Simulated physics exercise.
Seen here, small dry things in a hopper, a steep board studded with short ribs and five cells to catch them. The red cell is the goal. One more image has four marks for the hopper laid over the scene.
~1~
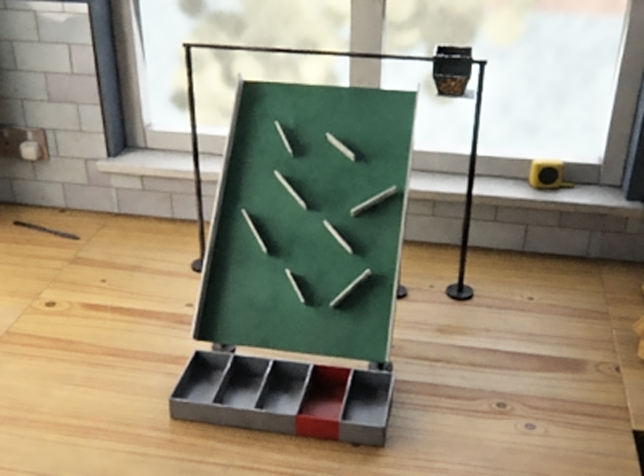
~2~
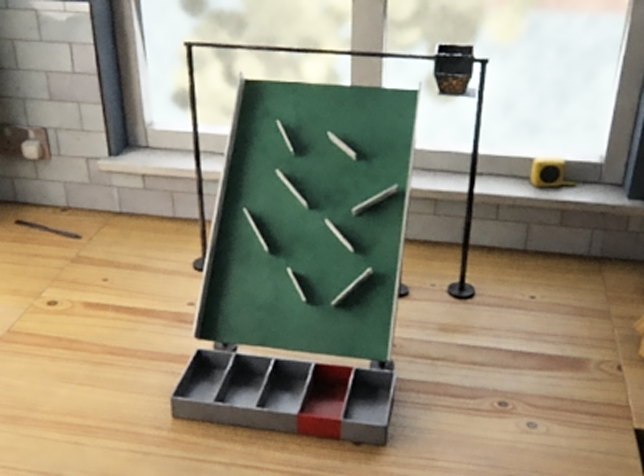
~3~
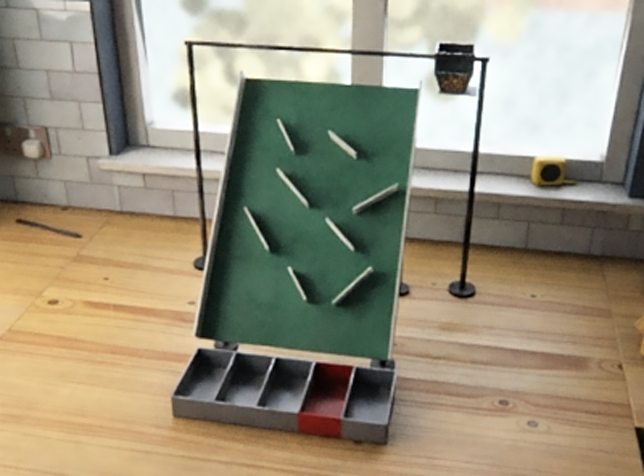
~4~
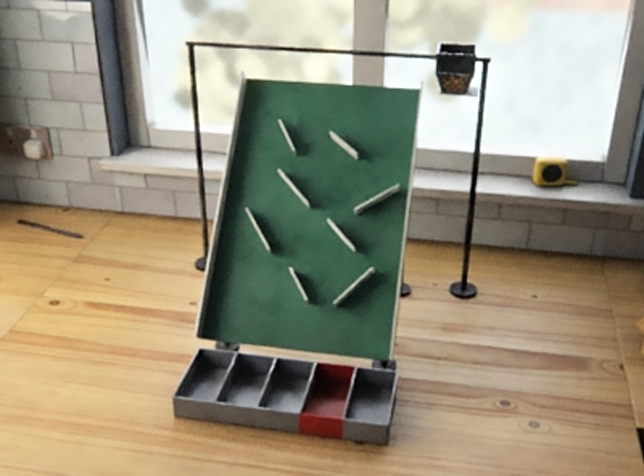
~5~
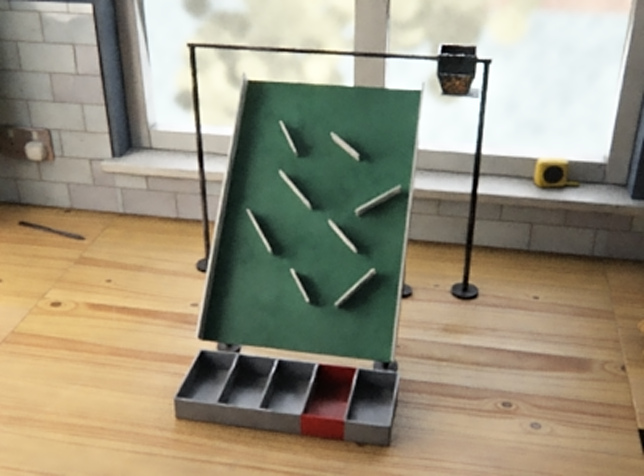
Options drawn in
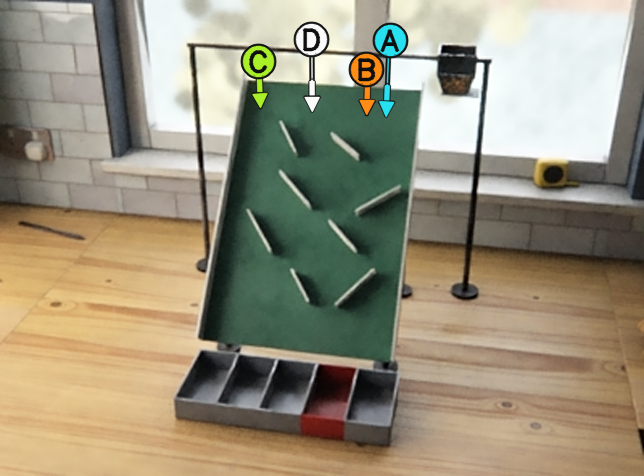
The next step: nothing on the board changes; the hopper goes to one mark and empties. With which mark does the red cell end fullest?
The best mark is D.
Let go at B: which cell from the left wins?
The third.
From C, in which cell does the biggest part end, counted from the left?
The first from the left.
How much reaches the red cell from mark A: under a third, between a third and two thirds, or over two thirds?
Under a third.
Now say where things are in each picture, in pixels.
In the first frame, hopper at (451, 84), roasted chickpeas, door shut.
In the second frame, ribs (277, 120) to (292, 150), (328, 132) to (355, 154), (277, 170) to (306, 204).
In the third frame, ribs (353, 209) to (397, 184), (245, 208) to (267, 249), (327, 218) to (352, 247).
In the fourth frame, ribs (290, 268) to (306, 300), (334, 303) to (373, 268).
In the fifth frame, red cell at (323, 426), number 4 of 5 from the left.
On the marked copy, mark A meets the board at (386, 111); mark B meets the board at (366, 109); mark C meets the board at (260, 102); mark D meets the board at (312, 106).
For mark A, a small part in the red cell, most in other cells.
For mark B, a stray few in the red cell, nearly all in other cells, a small part held on the board.
For mark C, a small part in the red cell, nearly all in other cells, a stray few outside the box.
For mark D, about two thirds in the red cell, about a third in other cells.
